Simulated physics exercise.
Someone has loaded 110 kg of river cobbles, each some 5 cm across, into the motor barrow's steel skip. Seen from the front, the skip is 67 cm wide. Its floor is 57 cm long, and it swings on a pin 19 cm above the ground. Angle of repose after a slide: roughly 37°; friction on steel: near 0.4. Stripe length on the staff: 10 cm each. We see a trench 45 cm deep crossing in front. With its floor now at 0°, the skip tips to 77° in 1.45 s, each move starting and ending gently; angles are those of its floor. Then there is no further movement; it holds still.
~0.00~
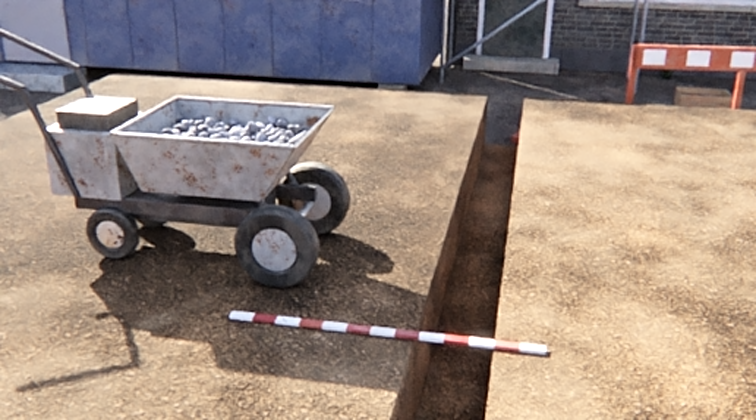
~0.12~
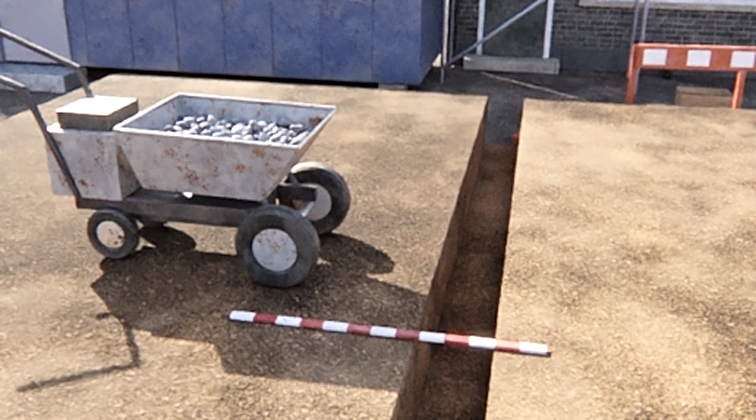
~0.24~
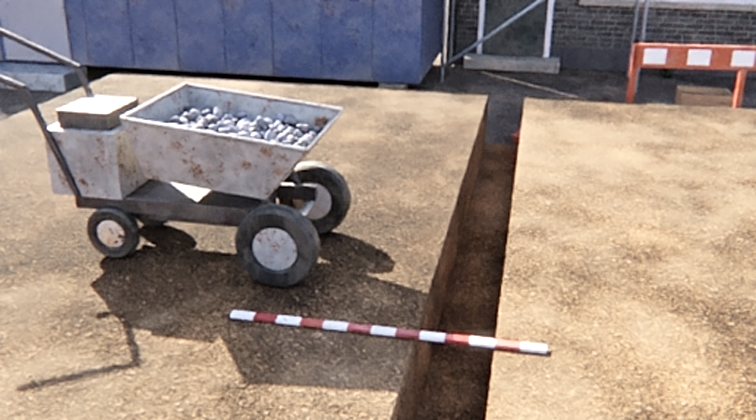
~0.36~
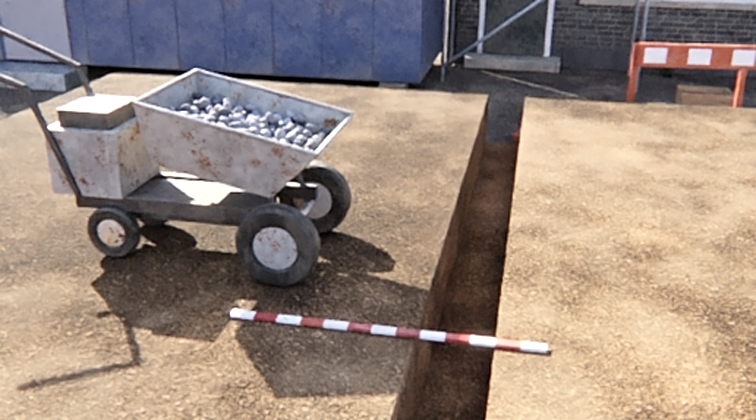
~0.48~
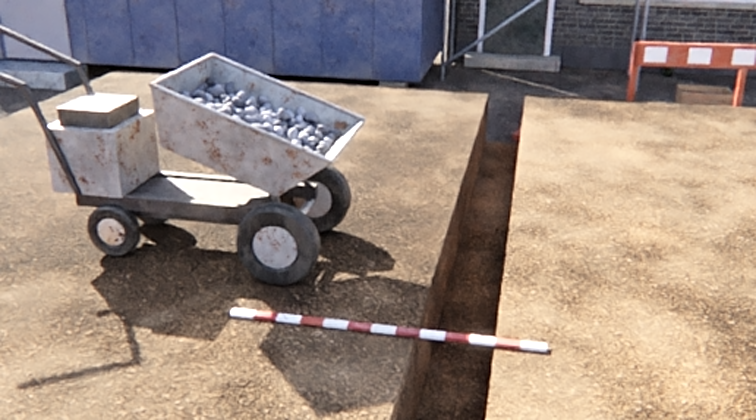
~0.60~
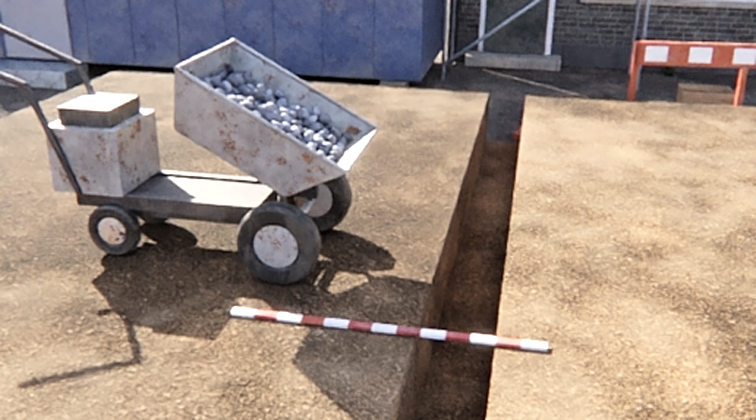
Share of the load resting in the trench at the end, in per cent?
82 per cent.
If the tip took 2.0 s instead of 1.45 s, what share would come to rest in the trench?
With that timing, about 85 per cent.
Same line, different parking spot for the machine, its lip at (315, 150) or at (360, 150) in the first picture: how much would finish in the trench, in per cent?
Near 100 per cent from the first place, 65 from the second.
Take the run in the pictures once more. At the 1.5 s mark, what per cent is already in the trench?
By that point it's something like 35 in a hundred.
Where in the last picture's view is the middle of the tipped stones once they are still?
Middle at around (462, 333), I'd say.
After 1.1 s the floor is at 65°; 100 % in the skip; the foremost stones are at (393, 198).
After 1.5 s the floor is at 77°; 48 % in the skip, 16 % short of the trench, 36 % in the trench; the foremost stones are at (494, 335).
After 1.9 s the floor is at 77°; 17 % in the skip, 18 % short of the trench, 65 % in the trench; the foremost stones are at (489, 379).
After 3.8 s the floor is at 77°; 0 % in the skip, 18 % short of the trench, 82 % in the trench; the foremost stones are at (490, 370).
